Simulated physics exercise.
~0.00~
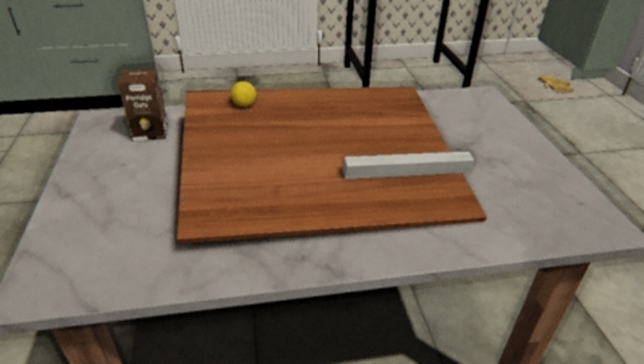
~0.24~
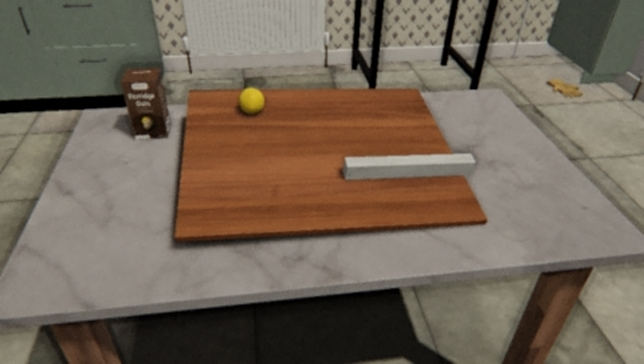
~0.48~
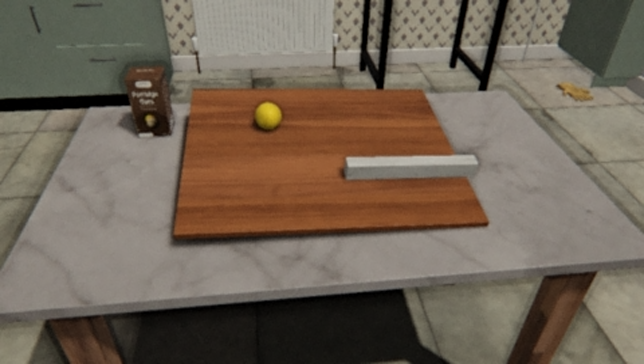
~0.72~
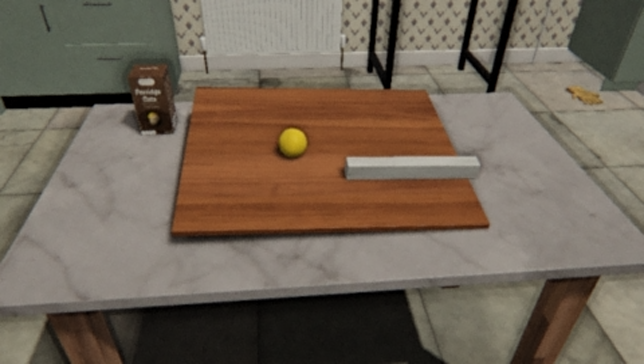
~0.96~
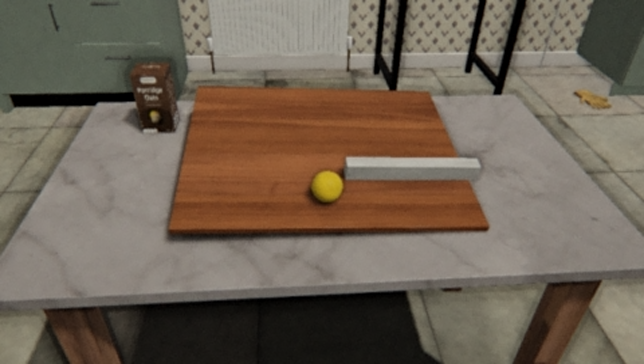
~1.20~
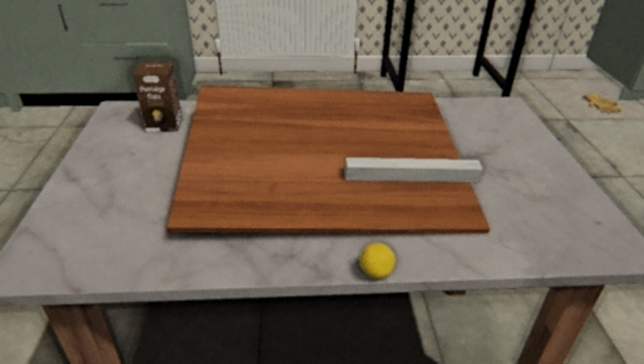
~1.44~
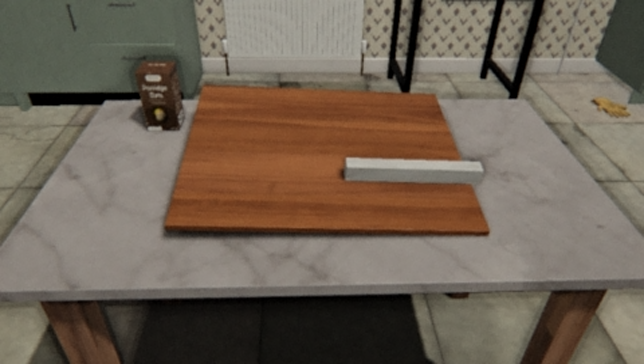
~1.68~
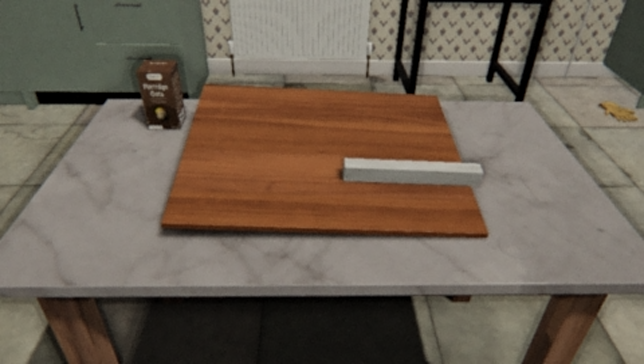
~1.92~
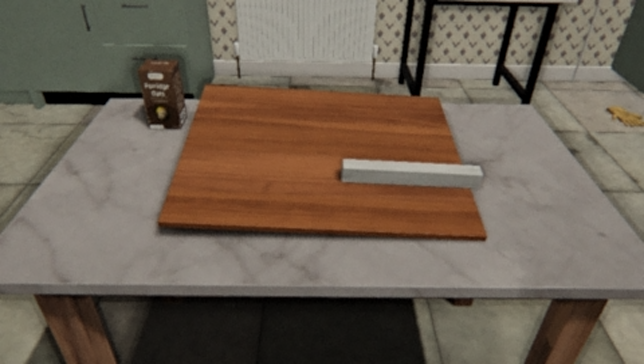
On a marble-topped table in a kitchen, a yellow lemon rolled down a tilted wooden board towards the viewer and slightly right, passed left of a pale block, and dropped over the near edge, while the brown carton stayed put.
